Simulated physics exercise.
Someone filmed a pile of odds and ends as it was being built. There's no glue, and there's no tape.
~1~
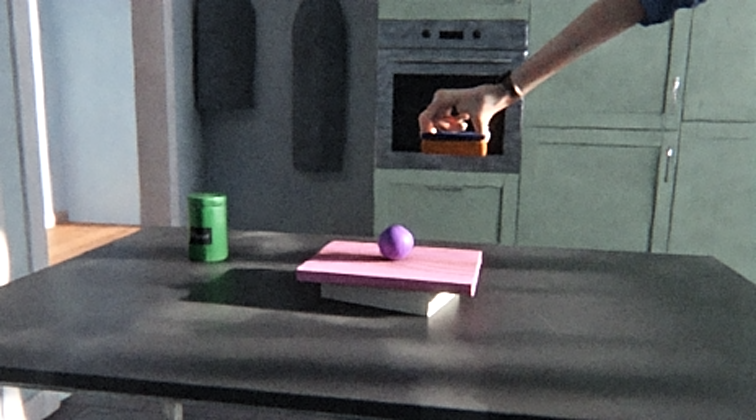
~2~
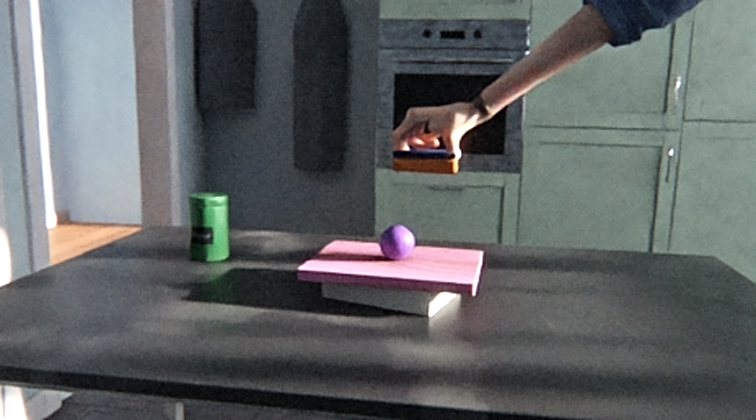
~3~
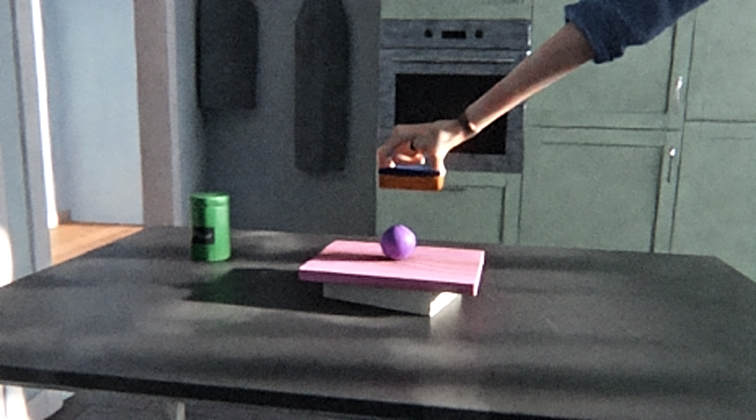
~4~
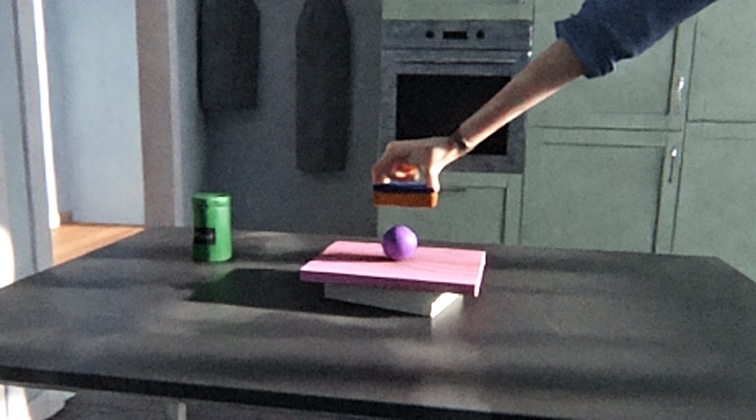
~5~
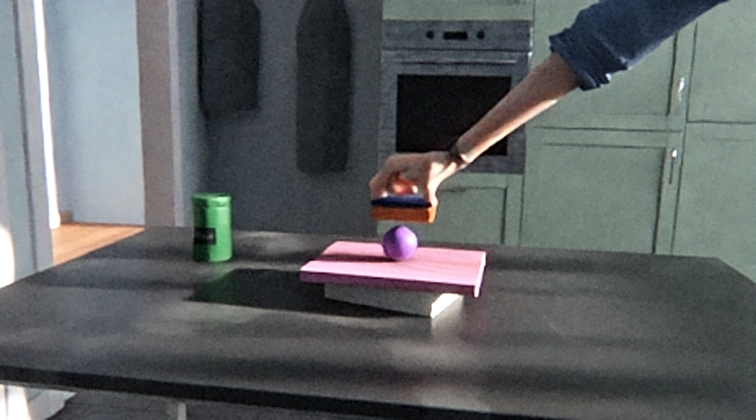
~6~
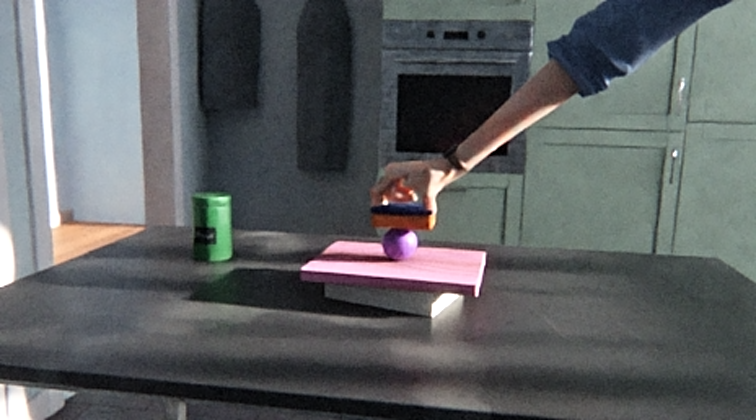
In a kitchen with pale green cabinets and a built-in oven, a nearly still camera looks slightly down across a dark table. A green canister stands on the left, and near the middle a purple ball sits on a pink board over a white block. A hand reaching from the upper right carries an orange sponge left and down, then lowers it onto the ball, still gripping it.
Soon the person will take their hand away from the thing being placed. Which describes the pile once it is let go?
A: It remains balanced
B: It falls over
B, it falls over.
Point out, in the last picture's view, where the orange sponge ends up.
The object finishes somewhere near (421, 234).
Then, 0.40 s past the last view, orange sponge rocked 50° from its first pose near (422, 227).
Then, 0.90 s past the last view, orange sponge rocked 52° from its first pose near (424, 232).
Then, 2.00 s past the last view, orange sponge rocked 49° from its first pose near (423, 233).
Then, 2.70 s past the last view, orange sponge rocked 46° from its first pose near (421, 233).
Finally, fallen, orange sponge; the other 4 still in place. Final places as the last picture's camera would see them, orange sponge near (421, 234). The pile comes apart.
